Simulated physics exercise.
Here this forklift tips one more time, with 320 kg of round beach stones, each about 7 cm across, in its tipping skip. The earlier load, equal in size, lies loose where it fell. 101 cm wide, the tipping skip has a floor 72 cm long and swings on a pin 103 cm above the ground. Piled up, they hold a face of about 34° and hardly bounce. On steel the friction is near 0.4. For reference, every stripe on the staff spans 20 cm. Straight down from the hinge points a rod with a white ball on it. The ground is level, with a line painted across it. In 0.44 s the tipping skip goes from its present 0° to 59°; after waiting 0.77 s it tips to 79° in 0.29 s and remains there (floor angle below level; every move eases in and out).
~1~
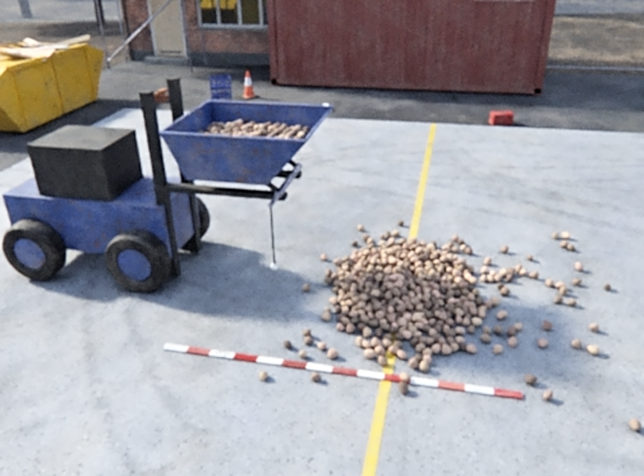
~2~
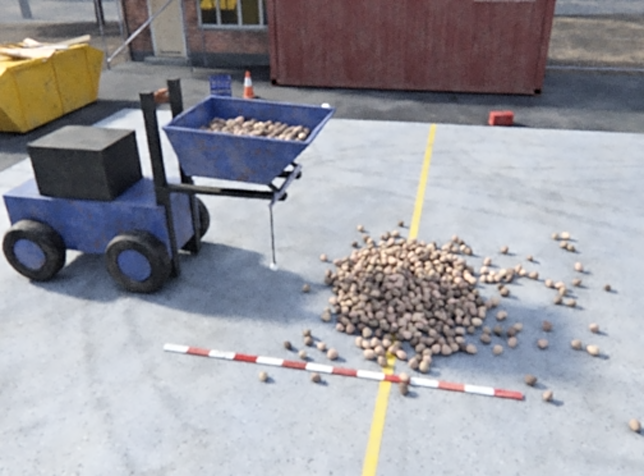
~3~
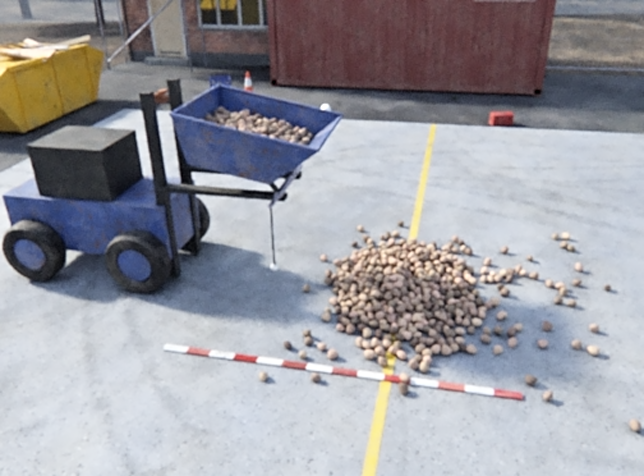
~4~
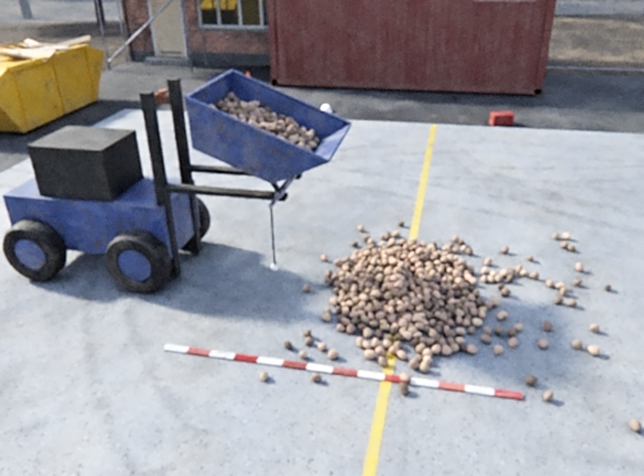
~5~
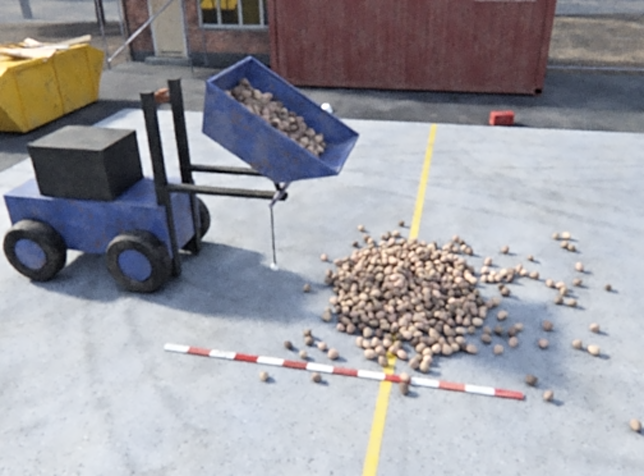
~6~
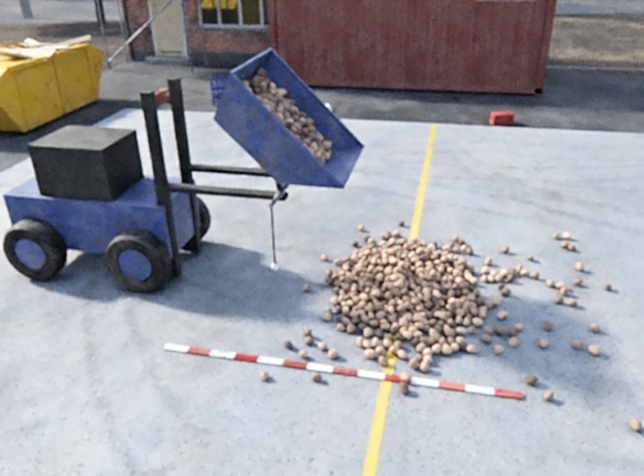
A blue forklift steadily tilts its skip of round stones down toward the right.
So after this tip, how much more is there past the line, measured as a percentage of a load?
About 77 out of 100.
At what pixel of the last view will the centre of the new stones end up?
They come to rest centred about (443, 287).
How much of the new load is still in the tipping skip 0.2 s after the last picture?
Close to 100 per cent of the load.
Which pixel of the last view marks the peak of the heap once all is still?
Peak pixel: Approx. (404, 269).
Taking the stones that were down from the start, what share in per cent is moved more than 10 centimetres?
I'd put it at about 20 per cent.
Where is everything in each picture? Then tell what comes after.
The first frame shows lip at (306, 142), floor tilted 0°, highest stones at (247, 128). The earlier load is highest near (399, 273), 16 cm above ground level, 47 % short of the line, 53 % past the line.
In the second frame, the tipping skip is at 3°, its lip at (309, 144); the top of the load is at (228, 125).
In the third frame, the tipping skip is at 11°, its lip at (318, 151); the top of the load is at (229, 116).
The fourth frame shows lip at (329, 162), floor tilted 22°, highest stones at (228, 103).
In the fifth frame, the tipping skip is at 34°, its lip at (338, 175); the top of the load is at (242, 90).
The sixth frame shows lip at (344, 188), floor tilted 45°, highest stones at (258, 80).
Then, 0.1 s after the last picture the floor is at 58°; in per cent of one load, 100 in the tipping skip, 47 short of the line, 53 past the line; the foremost stones are at (595, 298).
Then, 0.2 s after the last picture the floor is at 59°; in per cent of one load, 100 in the tipping skip, 47 short of the line, 53 past the line; the foremost stones are at (595, 298).
Then, 1.7 s after the last picture the floor is at 79°; in per cent of one load, 0 in the tipping skip, 79 short of the line, 121 past the line; the foremost stones are past the picture's edge.
Then, 4.2 s after the last picture the floor is at 79°; in per cent of one load, 0 in the tipping skip, 70 short of the line, 129 past the line; the foremost stones are past the picture's edge. Net gain past the line, 77.
